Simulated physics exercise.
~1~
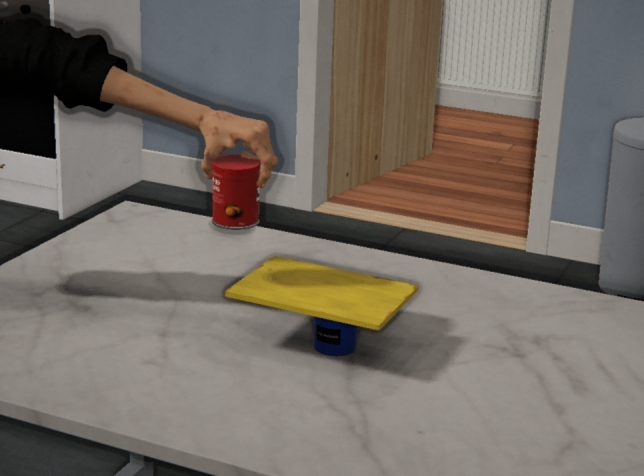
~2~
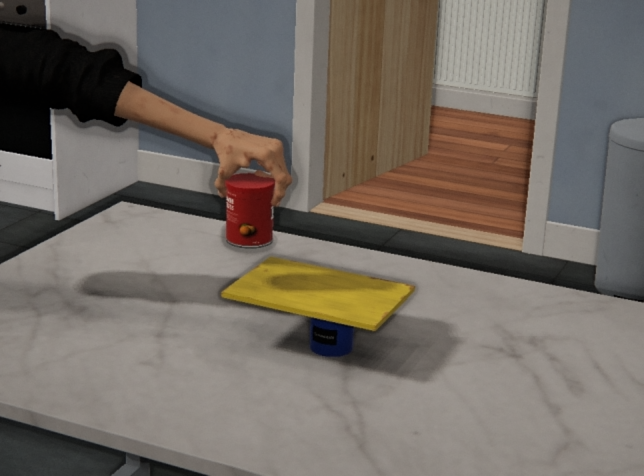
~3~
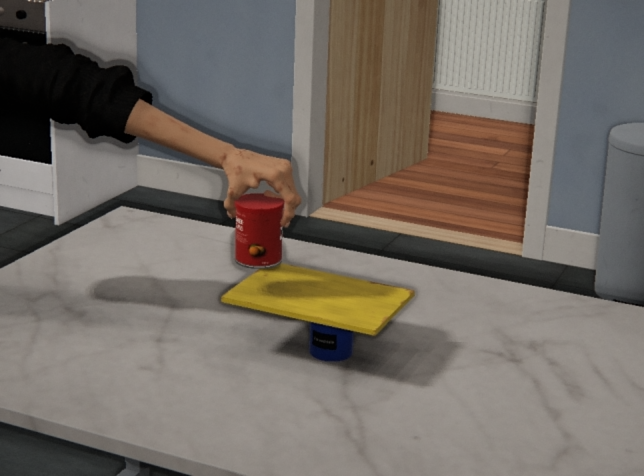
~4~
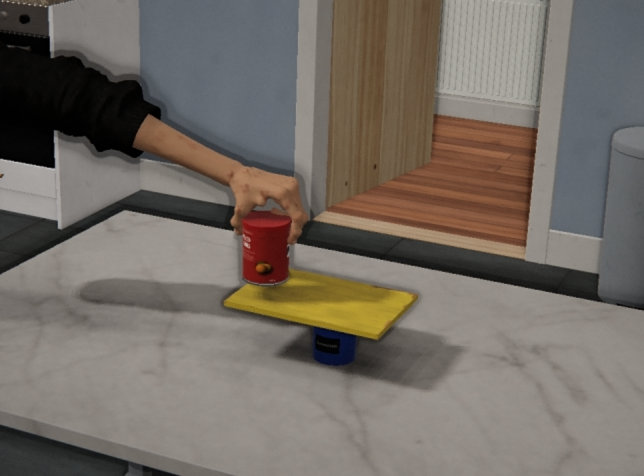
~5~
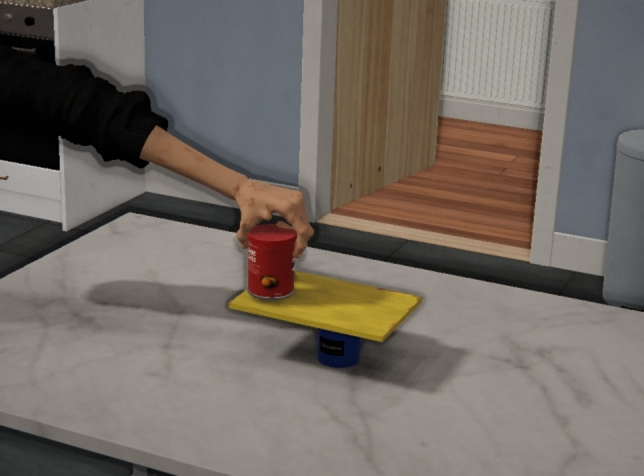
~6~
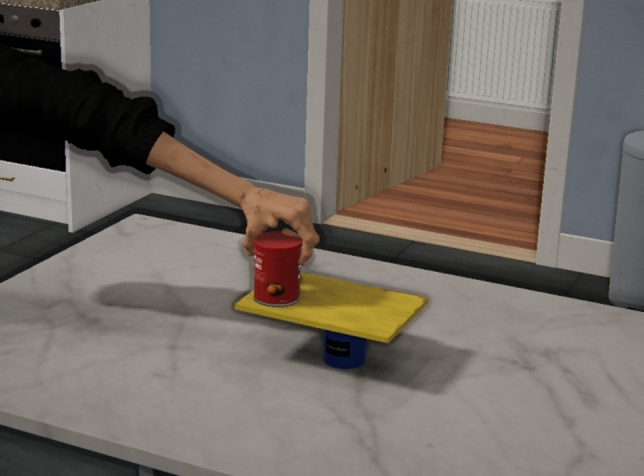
At first, a hand in a dark sleeve holds a red tin above and to the left of a yellow board resting on a small blue tin on a marble-patterned table. The hand lowers the red tin rightward and sets it on the board's left end, still gripping it.
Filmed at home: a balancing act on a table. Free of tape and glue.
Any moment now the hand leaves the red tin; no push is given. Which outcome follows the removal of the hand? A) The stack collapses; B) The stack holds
Answer: A.
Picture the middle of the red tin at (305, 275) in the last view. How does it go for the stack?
The stack then collapses.
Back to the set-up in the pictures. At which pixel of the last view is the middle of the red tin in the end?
The object finishes somewhere near (232, 315).
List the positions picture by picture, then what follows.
Still above its spot; red tin (236, 192); yellow board (323, 291), in the first picture.
Still above its spot; red tin (250, 211); yellow board (320, 291), in the second picture.
Still above its spot; red tin (259, 231); yellow board (319, 296), in the third picture.
Still above its spot; red tin (266, 248); yellow board (322, 300), in the fourth picture.
Still above its spot; red tin (272, 262); yellow board (327, 302), in the fifth picture.
Set down, still held; red tin (277, 269); yellow board (333, 303), in the sixth picture.
Then, 0.30 s on from there, red tin now fallen; yellow board turned 45° from how it was put.
Then, 0.40 s on from there, yellow board turned 45° from how it was put.
Then, 0.80 s on from there, yellow board turned 41° from how it was put.
In the end, fallen, red tin; toppled in the stack, yellow board; blue jar unmoved. At the end, from the last picture's camera, red tin near (232, 315). The stack comes apart.
